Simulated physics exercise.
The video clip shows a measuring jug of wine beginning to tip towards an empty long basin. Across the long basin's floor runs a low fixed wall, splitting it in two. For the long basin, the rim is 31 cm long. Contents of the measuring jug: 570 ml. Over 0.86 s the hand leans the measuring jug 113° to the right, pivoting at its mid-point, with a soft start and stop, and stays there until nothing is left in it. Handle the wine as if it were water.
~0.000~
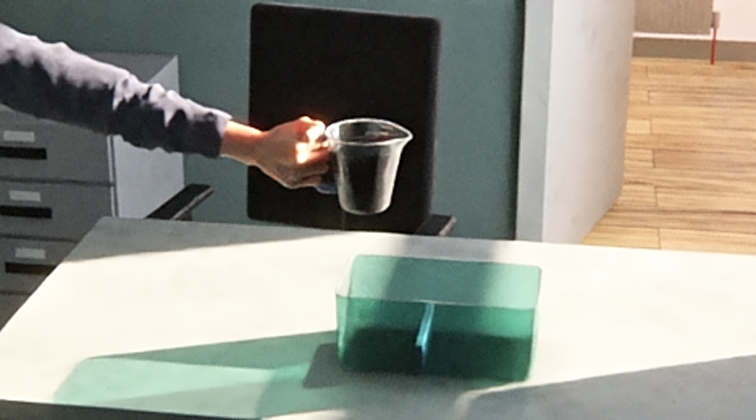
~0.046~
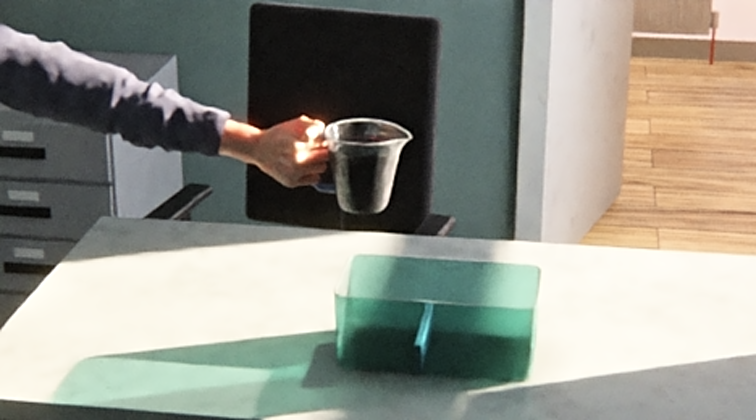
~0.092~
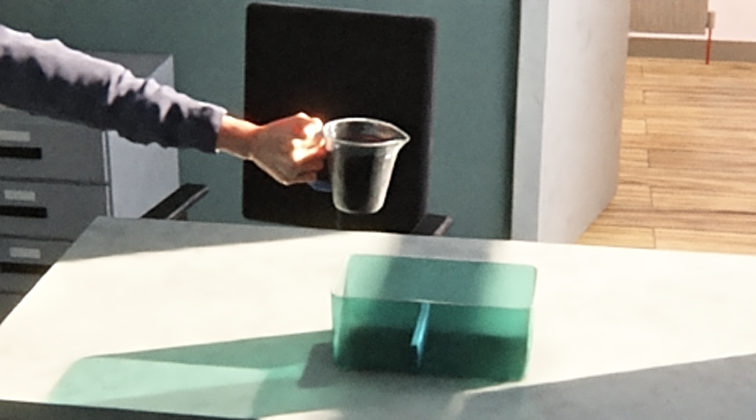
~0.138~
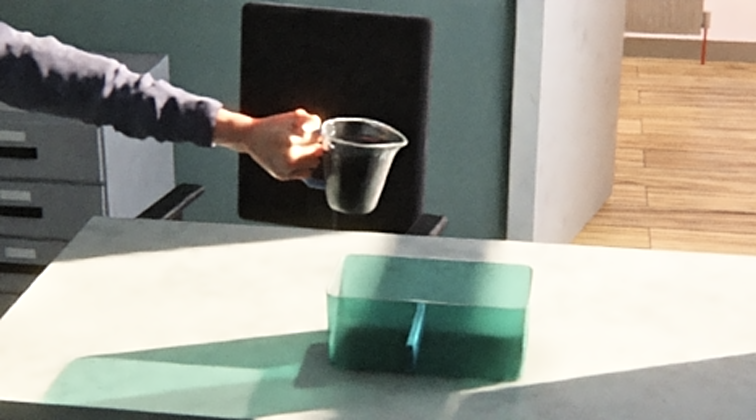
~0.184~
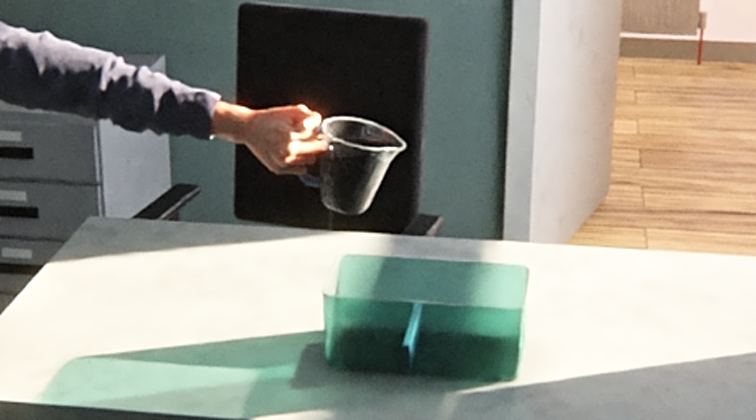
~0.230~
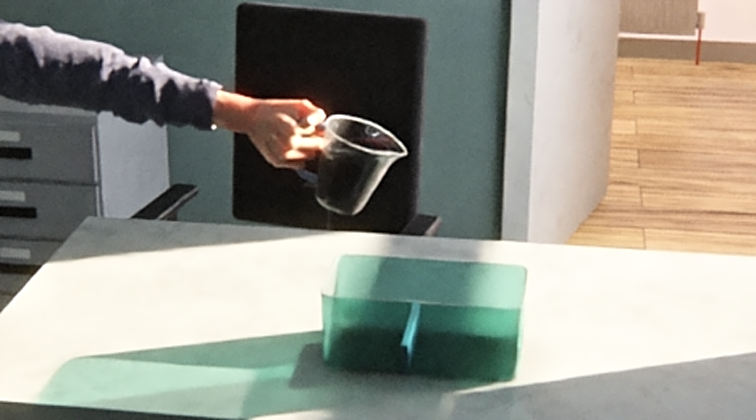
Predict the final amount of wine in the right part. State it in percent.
The right part ends with roughly 89 per cent.
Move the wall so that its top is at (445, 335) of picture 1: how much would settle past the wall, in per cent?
Roughly 60 %.
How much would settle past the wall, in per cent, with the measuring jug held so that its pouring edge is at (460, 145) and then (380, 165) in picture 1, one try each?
85 per cent first, 25 per cent second.
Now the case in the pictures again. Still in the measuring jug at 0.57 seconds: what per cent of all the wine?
At that time about 62 in a hundred parts are still held.
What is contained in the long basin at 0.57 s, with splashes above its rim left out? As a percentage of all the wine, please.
Near 8 in a hundred.
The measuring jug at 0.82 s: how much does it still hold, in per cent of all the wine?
Roughly 6 per cent.
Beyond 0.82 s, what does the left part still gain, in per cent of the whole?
I'd put it near 5 percent.
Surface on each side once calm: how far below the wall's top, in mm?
Close to 46 mm left and close to 28 mm right.
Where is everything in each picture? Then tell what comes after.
It leans 0°; its right rim is at (412, 136); the wine meets the walls at (332, 144) and (399, 148); the long basin's rim runs from (343, 275) to (540, 288); the wall's top is at (425, 324), in the first picture.
It leans 1°; its right rim is at (411, 136); the wine meets the walls at (331, 144) and (398, 148), in the second picture.
It leans 3°; its right rim is at (409, 138); the wine meets the walls at (329, 143) and (395, 149), in the third picture.
It leans 7°; its right rim is at (407, 142); the wine meets the walls at (326, 143) and (393, 150), in the fourth picture.
It leans 12°; its right rim is at (406, 146); the wine meets the walls at (324, 144) and (392, 151), in the fifth picture.
It leans 19°; its right rim is at (407, 153); the wine meets the walls at (326, 146) and (395, 152), in the sixth picture.
By 0.57 s the tilt is 84° and 62 per cent is still to pour, 0 is left of the wall and 8 right of it.
By 0.82 s the tilt is 112° and 6 per cent is still to pour, 3 is left of the wall and 72 right of it.
By 1.08 s the tilt is 113° and 0 per cent is still to pour, 8 is left of the wall and 89 right of it.
By 1.36 s the tilt is 113° and 0 per cent is still to pour, 8 is left of the wall and 89 right of it.
At rest 8 per cent lies left of the wall, 89 right of it and 2 outside.
